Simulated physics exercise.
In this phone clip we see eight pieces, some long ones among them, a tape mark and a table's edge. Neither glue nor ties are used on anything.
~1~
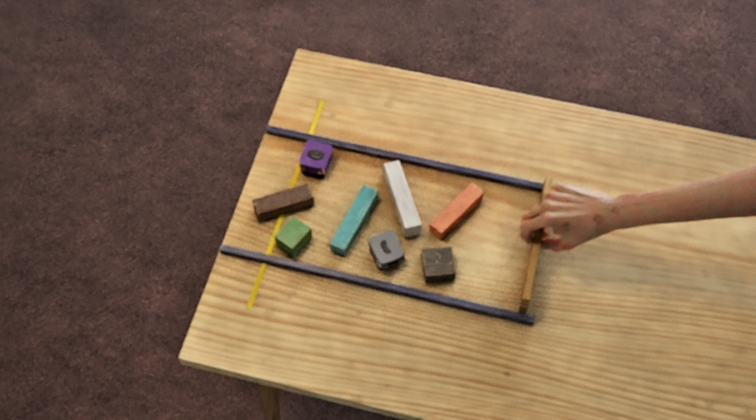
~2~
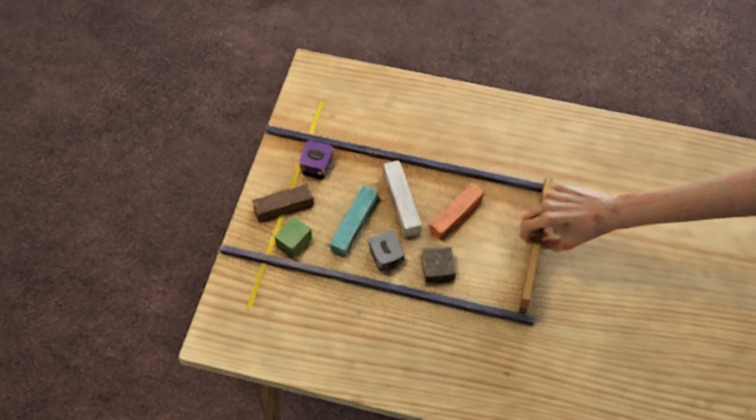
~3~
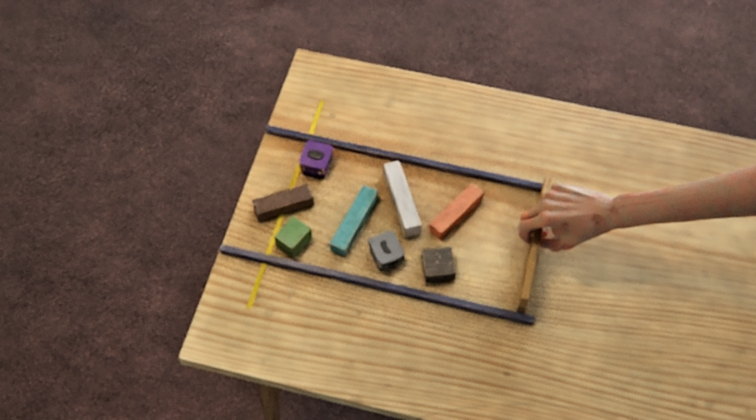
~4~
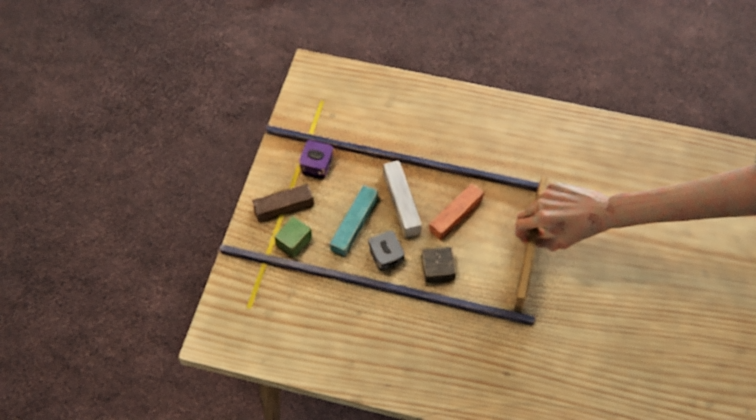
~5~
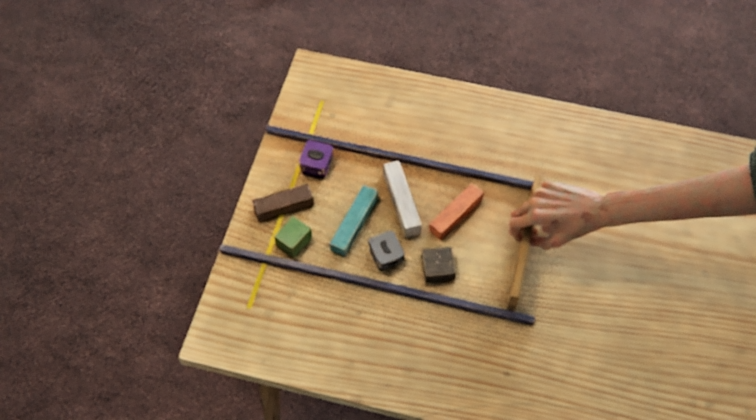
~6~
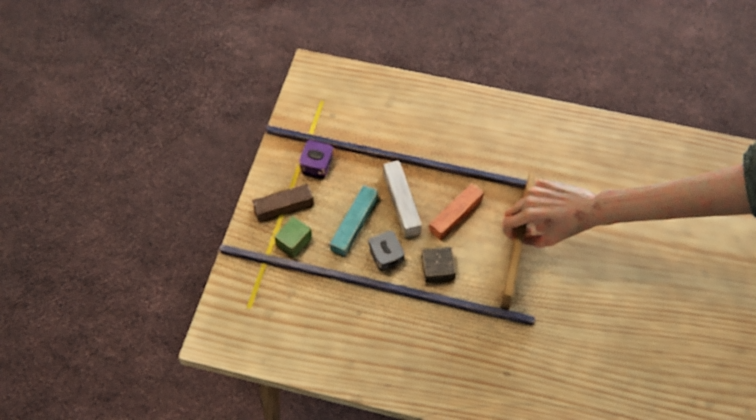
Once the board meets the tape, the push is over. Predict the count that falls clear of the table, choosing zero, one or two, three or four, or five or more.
The count is three or four.
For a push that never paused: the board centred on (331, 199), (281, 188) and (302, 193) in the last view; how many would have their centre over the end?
That makes 0, 5, 2.
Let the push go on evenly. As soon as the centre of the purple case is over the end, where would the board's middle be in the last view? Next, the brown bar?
With the purple case it sits around (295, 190), with the brown bar around (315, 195).
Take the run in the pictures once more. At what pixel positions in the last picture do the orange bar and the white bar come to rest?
About (286, 175), and the other about (270, 171).
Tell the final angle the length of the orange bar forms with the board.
Angle: Close to 0 degrees.
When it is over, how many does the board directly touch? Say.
It touches 2.
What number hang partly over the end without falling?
Overhanging ones - 1.
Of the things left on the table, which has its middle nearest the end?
Answer: The grey case.
Soon after, none off yet; brown bar at rest near (283, 203); purple case at rest near (316, 160); green block at rest near (293, 237).
At rest, the number that fall off is three or four; fallen, turquoise bar, green block, purple case and brown bar.
